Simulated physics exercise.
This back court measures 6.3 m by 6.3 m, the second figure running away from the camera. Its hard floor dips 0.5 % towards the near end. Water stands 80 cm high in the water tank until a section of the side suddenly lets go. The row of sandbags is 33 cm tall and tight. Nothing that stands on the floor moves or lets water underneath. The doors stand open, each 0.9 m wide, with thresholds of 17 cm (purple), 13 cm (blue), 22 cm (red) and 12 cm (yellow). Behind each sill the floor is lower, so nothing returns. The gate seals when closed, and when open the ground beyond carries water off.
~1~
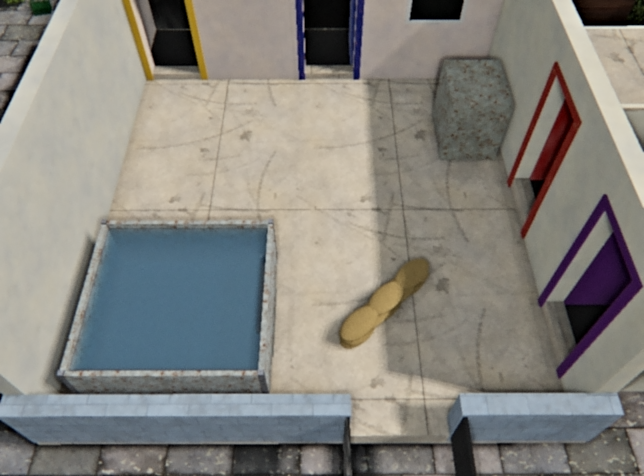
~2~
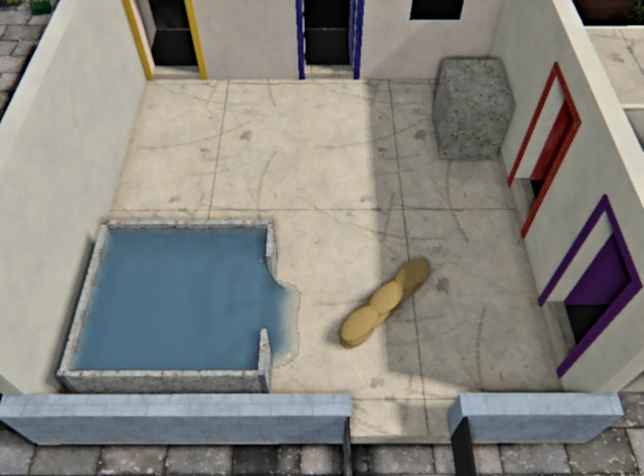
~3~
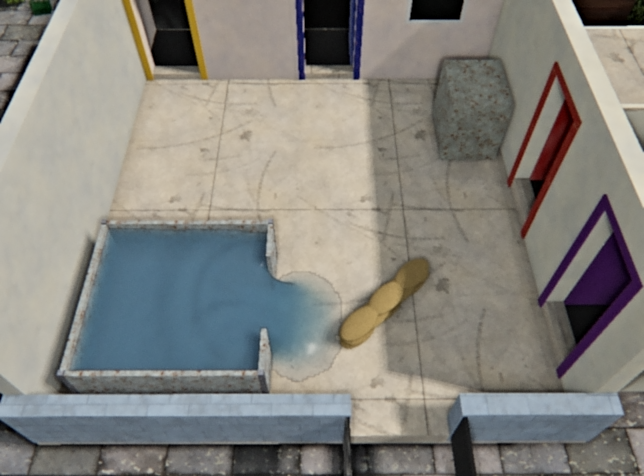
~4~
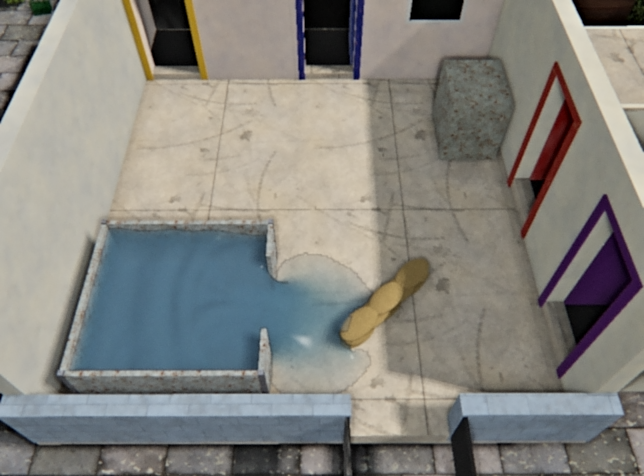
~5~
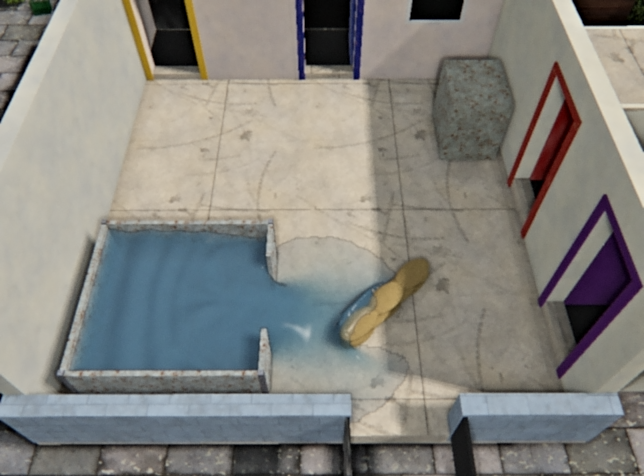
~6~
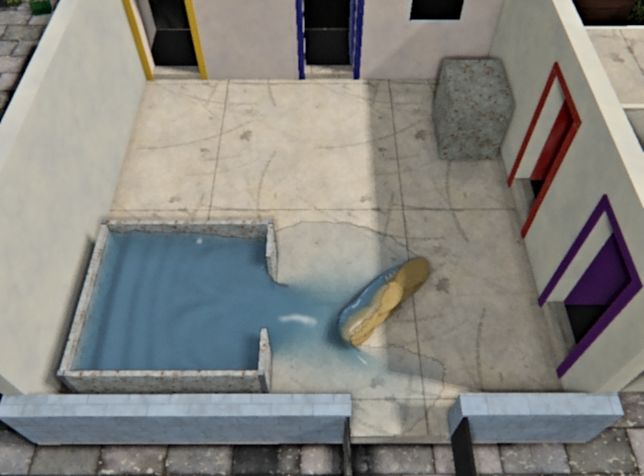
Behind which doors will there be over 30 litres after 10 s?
Door by door: At the purple door it keeps below the limit; at the blue door it keeps below the limit; at the red door it does not reach the limit; at the yellow door it does not reach the limit.
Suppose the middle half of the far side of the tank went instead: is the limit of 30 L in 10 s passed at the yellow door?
Against that limit: Yellow past it.
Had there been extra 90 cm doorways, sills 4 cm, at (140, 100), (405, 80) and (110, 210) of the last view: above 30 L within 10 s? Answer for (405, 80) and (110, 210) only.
In that order: Over, below.
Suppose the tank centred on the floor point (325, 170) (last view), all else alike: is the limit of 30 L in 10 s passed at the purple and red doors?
Then: Purple not over, red over.
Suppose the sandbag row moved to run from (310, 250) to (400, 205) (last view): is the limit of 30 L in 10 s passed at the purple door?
Against that limit: Purple past it.
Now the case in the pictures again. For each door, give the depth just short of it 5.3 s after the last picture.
In cm: Purple 10, blue 16, red 8, yellow 4.
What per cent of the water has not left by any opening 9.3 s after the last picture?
Some 72 per cent remains.
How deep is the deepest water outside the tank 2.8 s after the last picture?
Roughly 33 cm.
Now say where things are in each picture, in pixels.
The first frame shows still water, 80 cm deep, in the water tank at (177, 294).
In the second frame, water pours out at (268, 315) and has run 0.6 m, to (286, 288); typically 12 cm deep outside, 80 cm at the water tank's back.
In the third frame, water pours out at (268, 315) and has run 0.9 m, to (333, 299); typically 13 cm deep outside, 80 cm at the water tank's back.
In the fourth frame, the front is at (372, 302), 1.4 m from the gap at (268, 316); 2.0 m2 of floor is under water; 80 cm left at the back of the water tank.
In the fifth frame, water pours out at (268, 315) and has run 1.8 m, to (392, 280); typically 6 cm deep outside, 76 cm at the water tank's back.
In the sixth frame, the front is at (435, 386), 2.3 m from the gap at (268, 314); 4.6 m2 of floor is under water; 69 cm left at the back of the water tank.
Then, 0.7 s after the last picture water covers 30 % of the floor and is deepest (48 cm) near (334, 334); purple door not reached, blue door not reached, red door 2 cm at the sill, 0 L in, yellow door not reached.
Then, 1.5 s after the last picture water covers 45 % of the floor and is deepest (40 cm) near (334, 334); purple door 7 cm at the sill, 0 L in, blue door not reached, red door 19 cm at the sill, 0 L in, yellow door not reached.
Then, 2.8 s after the last picture water covers 55 % of the floor and is deepest (33 cm) near (334, 334); purple door 7 cm at the sill, 0 L in, blue door 10 cm at the sill, 0 L in, red door 19 cm at the sill, 3 L in, yellow door not reached.
Then, 5.3 s after the last picture water covers 75 % of the floor and is deepest (20 cm) near (378, 86); purple door 10 cm at the sill, 0 L in, blue door 16 cm at the sill, 2 L in, red door 8 cm at the sill, 4 L in, yellow door 4 cm at the sill, 0 L in.
Then, 9.3 s after the last picture water covers 95 % of the floor and is deepest (18 cm) near (54, 416); purple door 6 cm at the sill, 0 L in, blue door 7 cm at the sill, 7 L in, red door 7 cm at the sill, 4 L in, yellow door 11 cm at the sill, 2 L in.
